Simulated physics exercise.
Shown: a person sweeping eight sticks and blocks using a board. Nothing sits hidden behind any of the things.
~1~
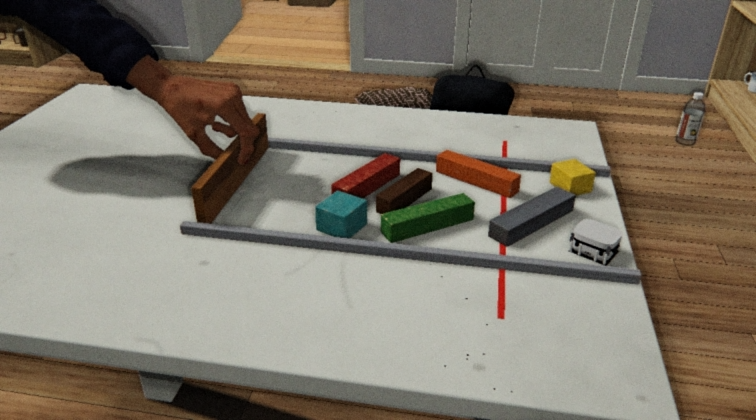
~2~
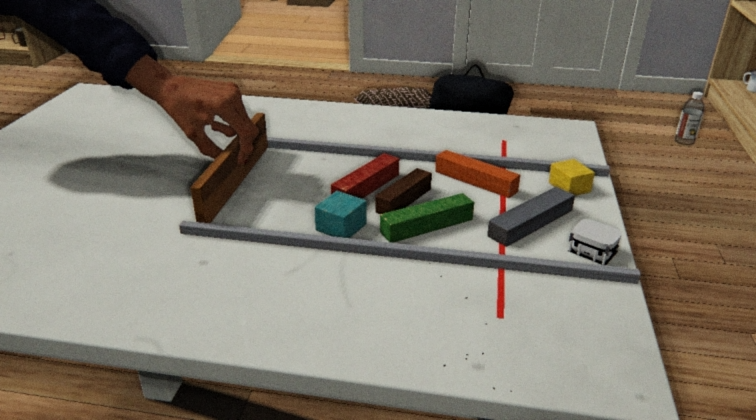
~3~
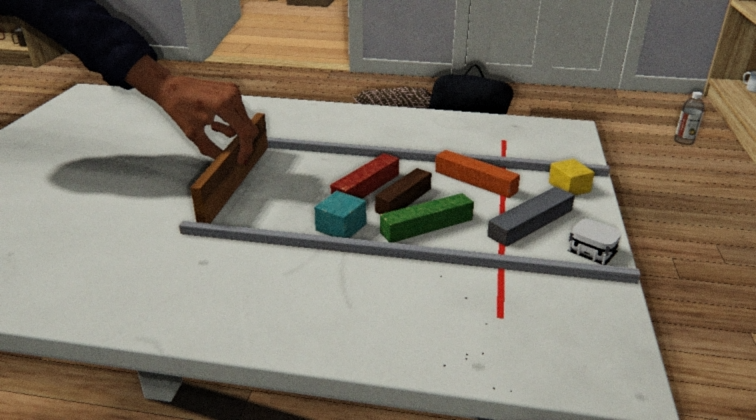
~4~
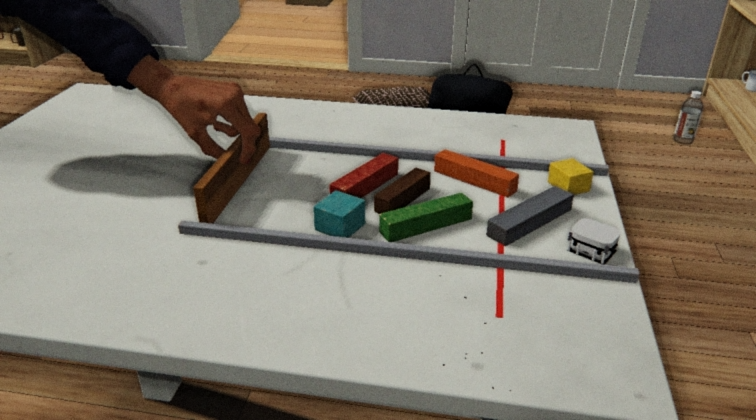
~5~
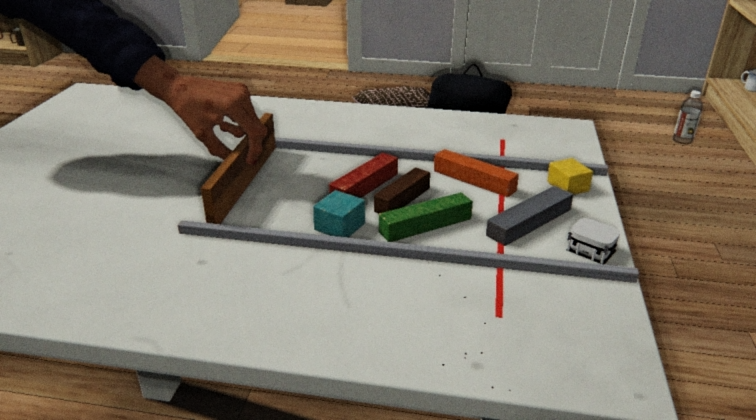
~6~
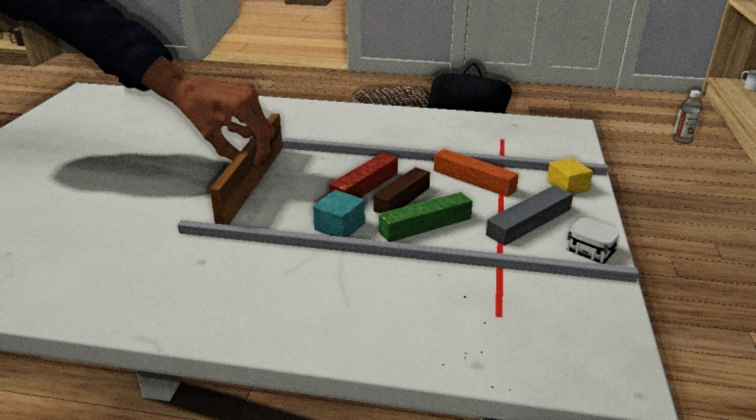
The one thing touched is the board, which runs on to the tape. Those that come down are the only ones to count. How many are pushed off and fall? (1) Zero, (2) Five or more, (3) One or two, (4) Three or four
The answer is 1.
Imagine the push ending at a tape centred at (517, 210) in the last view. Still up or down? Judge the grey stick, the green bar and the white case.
Lab note - grey stick not toppled, green bar not toppled, white case toppled.
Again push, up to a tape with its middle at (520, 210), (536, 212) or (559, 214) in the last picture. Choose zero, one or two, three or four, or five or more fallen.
Result per tape, as listed: Just one or two; just one or two; 3 or 4.
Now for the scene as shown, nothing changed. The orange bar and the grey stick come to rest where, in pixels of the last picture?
(546, 175), and the other (582, 222).
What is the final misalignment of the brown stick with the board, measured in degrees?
About 5°.
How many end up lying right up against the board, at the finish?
It's 3 of them.
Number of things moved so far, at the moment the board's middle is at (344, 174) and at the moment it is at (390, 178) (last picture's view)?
First 2, then 4.
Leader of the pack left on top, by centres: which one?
The white case is the one you want.
Soon after, none off yet; white case at rest near (593, 241); yellow block at rest near (569, 177); grey stick at rest near (531, 214).
At rest, the number that fall off is zero.
